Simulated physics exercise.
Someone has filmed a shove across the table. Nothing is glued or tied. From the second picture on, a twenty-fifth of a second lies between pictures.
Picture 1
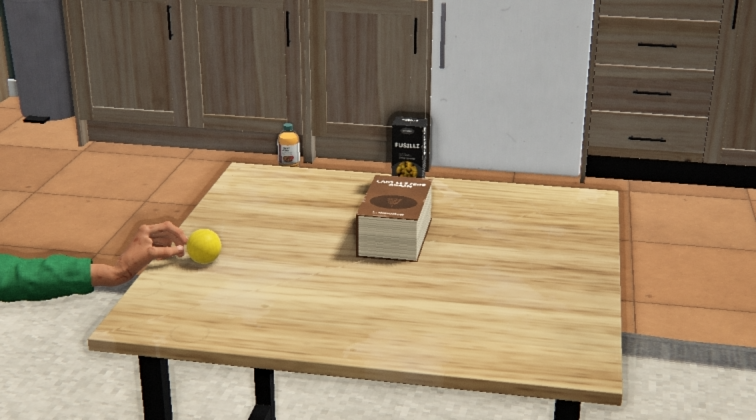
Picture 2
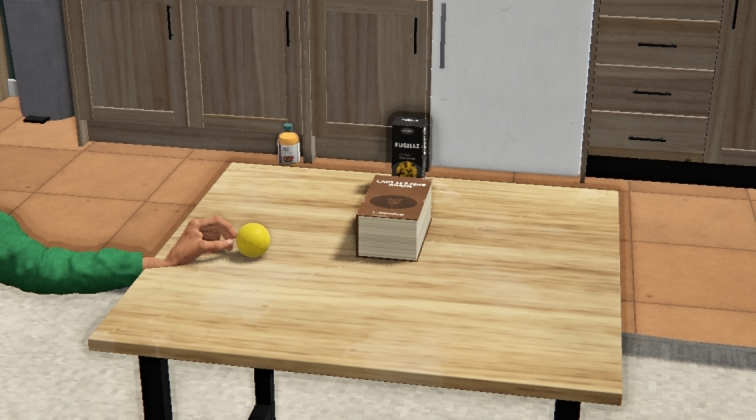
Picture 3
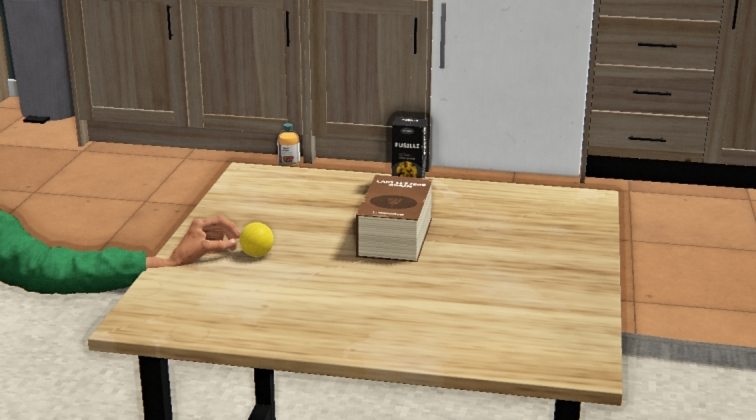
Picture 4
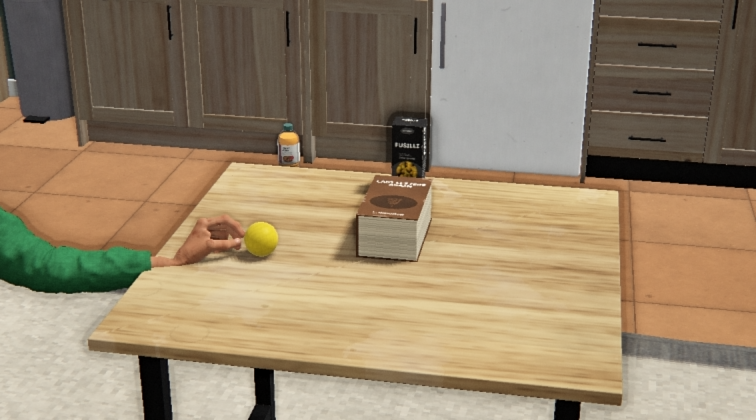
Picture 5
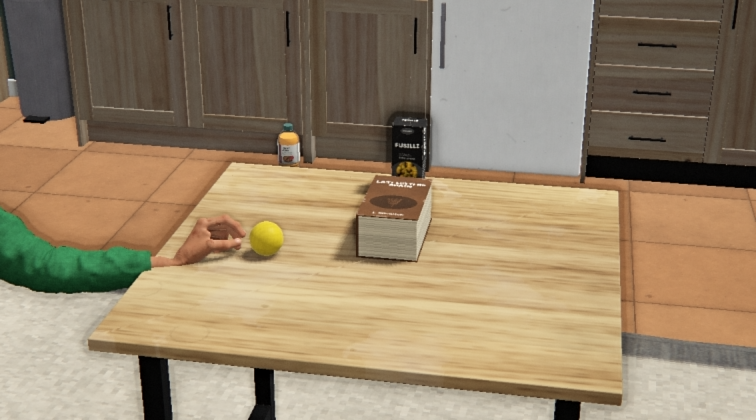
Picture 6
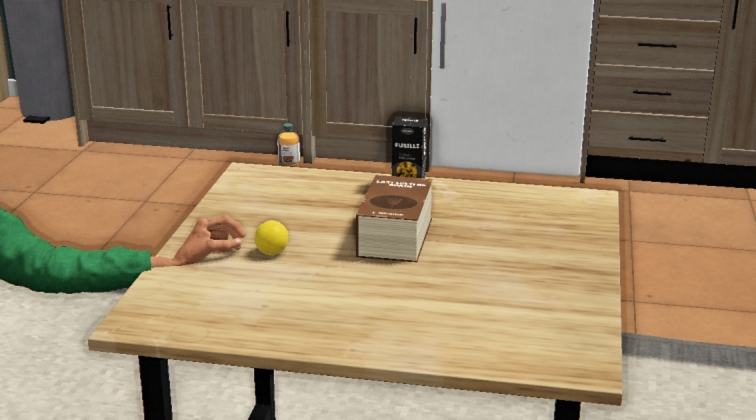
A hand in a green sleeve pushed a yellow lemon to the right across a wooden table toward a thick book, then stayed back as the lemon rolled slowly a little farther.
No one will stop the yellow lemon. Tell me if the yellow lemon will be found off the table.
The yellow lemon is still on the table.
Then, 0.20 s after the last picture, yellow lemon rolled about its own width near (294, 235).
Then, 0.40 s after the last picture, yellow lemon rolled about its own width near (312, 233).
Then, 0.80 s after the last picture, yellow lemon rolled well along near (334, 230).
At rest, moved from the start, yellow lemon. Seen from the same camera at the end, yellow lemon near (340, 229).
